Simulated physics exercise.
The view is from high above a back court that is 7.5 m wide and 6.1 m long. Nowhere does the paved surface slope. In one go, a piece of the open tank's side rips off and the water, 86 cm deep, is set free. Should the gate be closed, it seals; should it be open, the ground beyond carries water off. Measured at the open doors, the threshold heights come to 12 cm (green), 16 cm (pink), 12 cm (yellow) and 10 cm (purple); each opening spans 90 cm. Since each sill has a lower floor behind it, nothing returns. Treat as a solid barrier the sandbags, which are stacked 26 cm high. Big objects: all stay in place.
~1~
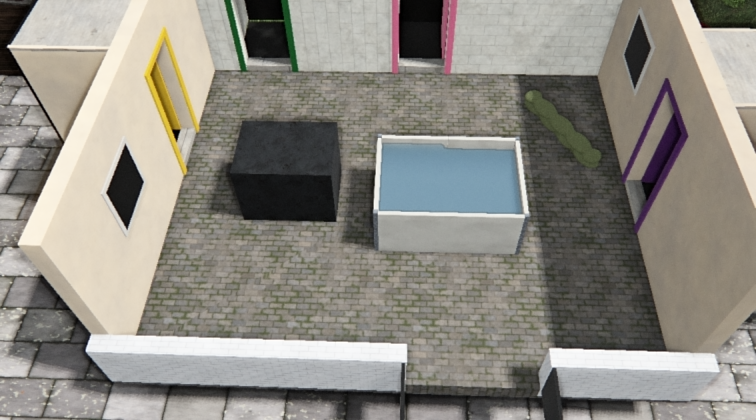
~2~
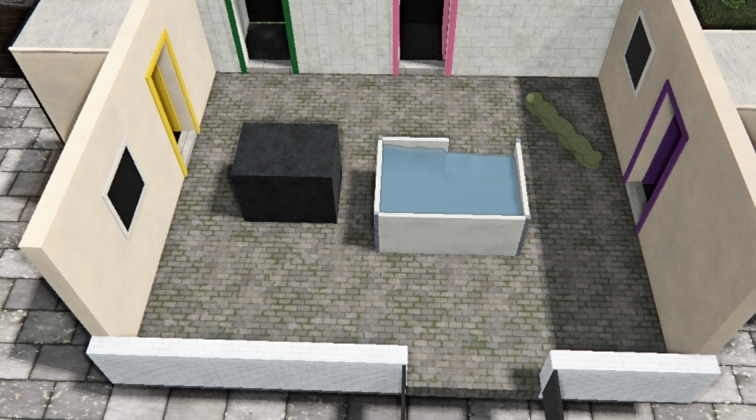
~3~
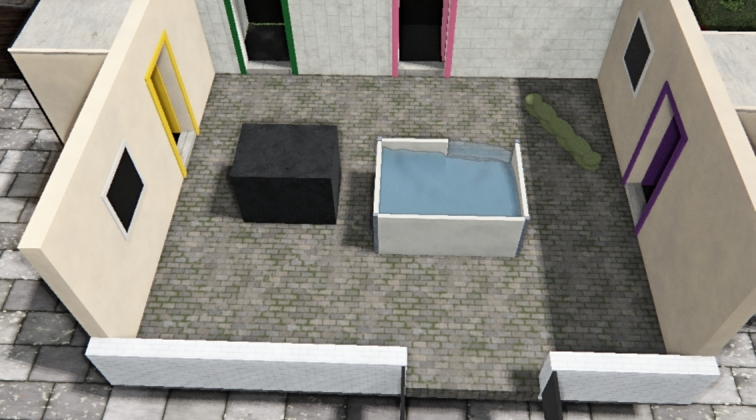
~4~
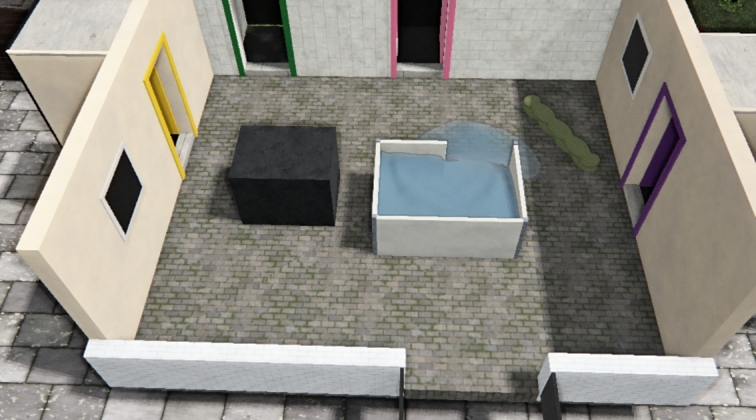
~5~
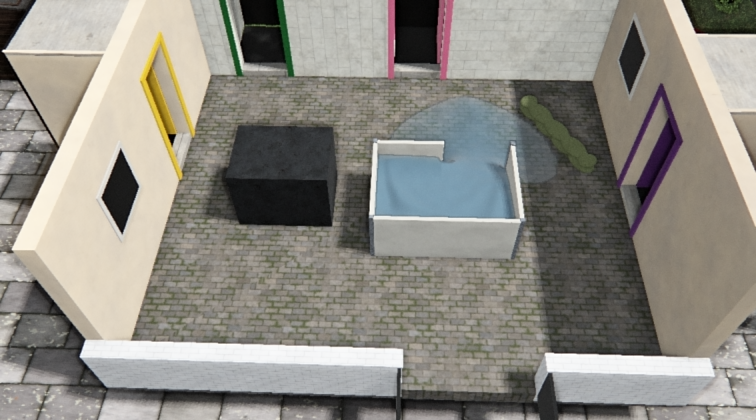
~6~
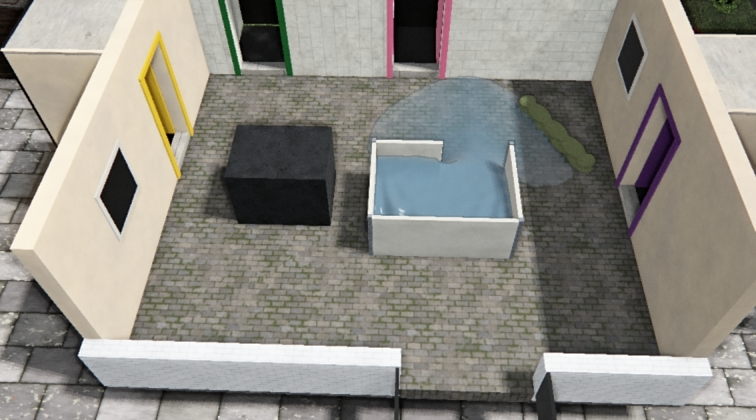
In this clip, part of the far side of a white-walled water tank opens in a paved courtyard beside a black block, and water pours out behind it, spreading across the paving toward the back wall and around the green sandbags.
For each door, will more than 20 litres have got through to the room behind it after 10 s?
The green door: No, not more than 20 litres; the pink door: Yes, more than 20 litres; the yellow door: No, not more than 20 litres; the purple door: No, not more than 20 litres.
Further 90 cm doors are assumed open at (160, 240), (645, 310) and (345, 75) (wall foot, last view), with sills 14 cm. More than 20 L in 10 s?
First doorway falls short, second falls short, third falls short.
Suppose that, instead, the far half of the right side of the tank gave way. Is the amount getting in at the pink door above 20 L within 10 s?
Pink: Falls short.
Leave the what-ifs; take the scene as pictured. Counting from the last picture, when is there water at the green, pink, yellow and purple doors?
Green: 1.2 s; pink: 0.1 s; yellow: 2.8 s; purple: 1.4 s.
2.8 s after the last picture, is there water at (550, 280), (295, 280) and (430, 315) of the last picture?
Listed in sequence, the spots are drenched, bone dry and bone dry.
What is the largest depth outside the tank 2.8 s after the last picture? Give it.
I'd put it at close to 26 cm.
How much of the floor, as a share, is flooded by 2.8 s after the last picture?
Wet share: About 50 %.
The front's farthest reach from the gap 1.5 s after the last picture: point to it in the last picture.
Point: Roughly (245, 79).
Then, 0.7 s after the last picture water covers 20 % of the floor and is deepest (51 cm) near (495, 84); green door not reached, pink door 29 cm at the sill, 18 L in, yellow door not reached, purple door not reached.
Then, 1.5 s after the last picture water covers 30 % of the floor and is deepest (40 cm) near (495, 84); green door 4 cm at the sill, 0 L in, pink door 28 cm at the sill, 63 L in, yellow door not reached, purple door 2 cm at the sill, 0 L in.
Then, 2.8 s after the last picture water covers 50 % of the floor and is deepest (26 cm) near (580, 85); green door 6 cm at the sill, 0 L in, pink door 20 cm at the sill, 95 L in, yellow door 5 cm at the sill, 0 L in, purple door 7 cm at the sill, 0 L in.
Then, 5.3 s after the last picture water covers 75 % of the floor and is deepest (18 cm) near (588, 162); green door 7 cm at the sill, 0 L in, pink door 12 cm at the sill, 99 L in, yellow door 11 cm at the sill, 1 L in, purple door 5 cm at the sill, 0 L in.
Then, 9.3 s after the last picture water covers 95 % of the floor and is deepest (10 cm) near (123, 363); green door 9 cm at the sill, 1 L in, pink door 6 cm at the sill, 99 L in, yellow door 6 cm at the sill, 1 L in, purple door 3 cm at the sill, 0 L in.
